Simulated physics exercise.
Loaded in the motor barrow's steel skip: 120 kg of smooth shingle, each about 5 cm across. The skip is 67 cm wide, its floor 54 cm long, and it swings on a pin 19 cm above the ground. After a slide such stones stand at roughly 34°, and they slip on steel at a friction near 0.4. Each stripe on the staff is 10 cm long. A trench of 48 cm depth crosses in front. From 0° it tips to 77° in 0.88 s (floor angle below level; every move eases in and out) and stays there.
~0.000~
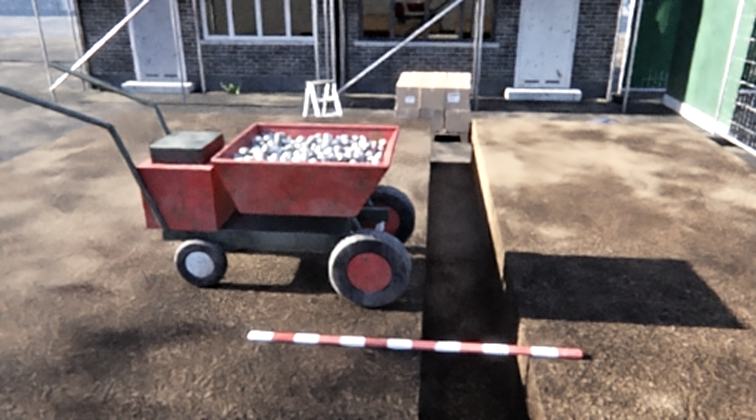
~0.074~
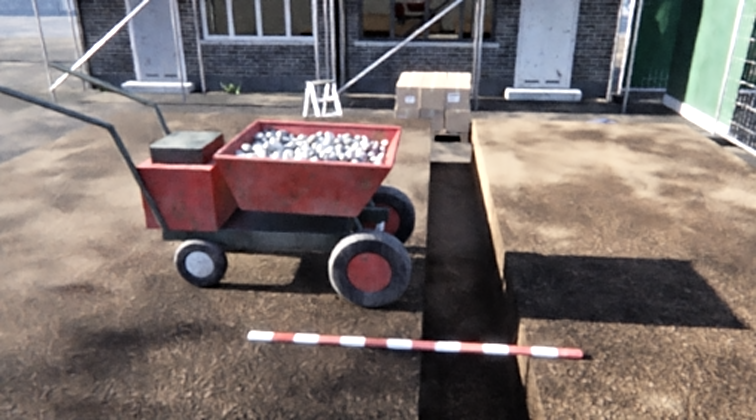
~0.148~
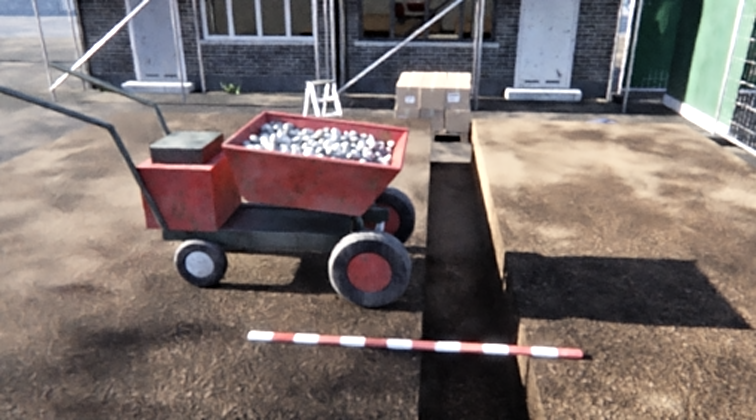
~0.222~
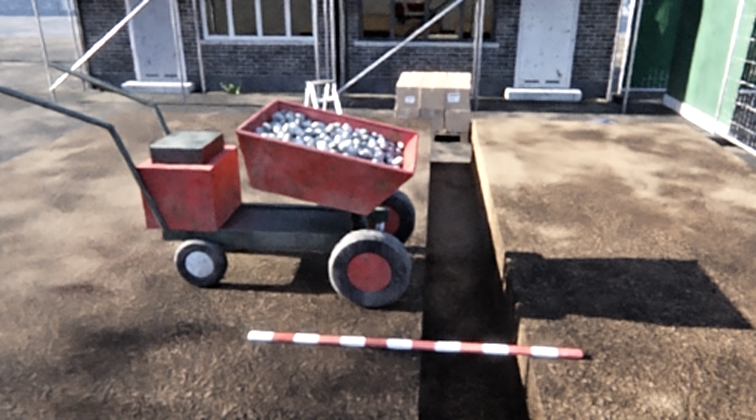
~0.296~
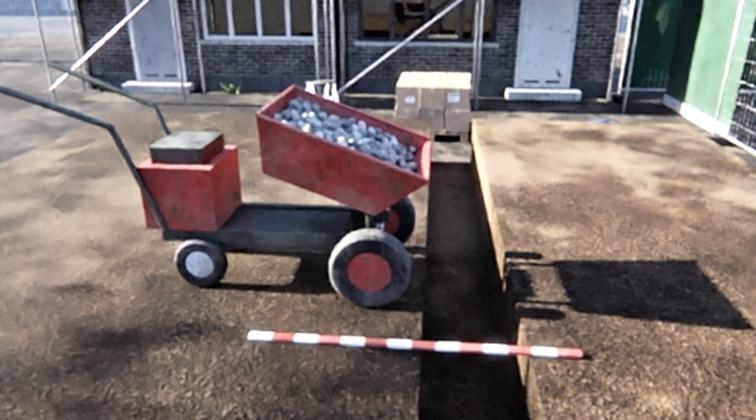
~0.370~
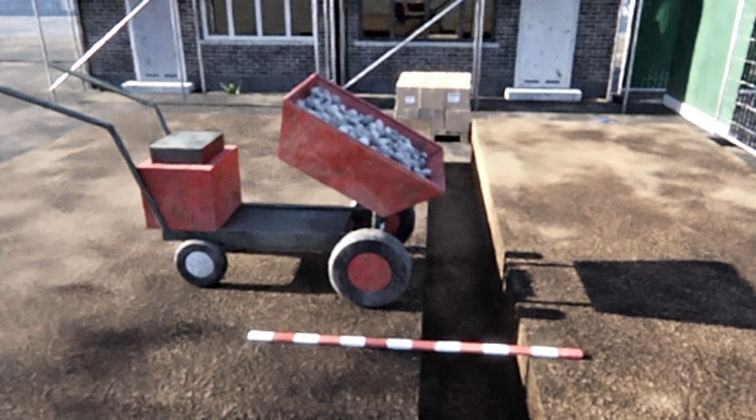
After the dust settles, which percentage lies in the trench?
Some 36 per cent of it.
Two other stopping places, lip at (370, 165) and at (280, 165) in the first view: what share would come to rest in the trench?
About 60 and 85 per cent.
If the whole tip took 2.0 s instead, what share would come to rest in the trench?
Then about 50 per cent.
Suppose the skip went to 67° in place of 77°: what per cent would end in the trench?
In that case some 45 per cent.
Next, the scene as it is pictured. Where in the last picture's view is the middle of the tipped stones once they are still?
Their middle is at about (544, 279).
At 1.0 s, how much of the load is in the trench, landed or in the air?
Some 15 per cent.
After 0.7 s the floor is at 65°; 100 % in the skip; the foremost stones are at (476, 214).
After 1.0 s the floor is at 77°; 46 % in the skip, 13 % in the trench, 41 % past the trench; the foremost stones are at (581, 274).
After 1.3 s the floor is at 77°; 11 % in the skip, 24 % in the trench, 65 % past the trench; the foremost stones are at (748, 298).
After 3.3 s the floor is at 77°; 0 % in the skip, 36 % in the trench, 64 % past the trench; the foremost stones are past the picture's edge.
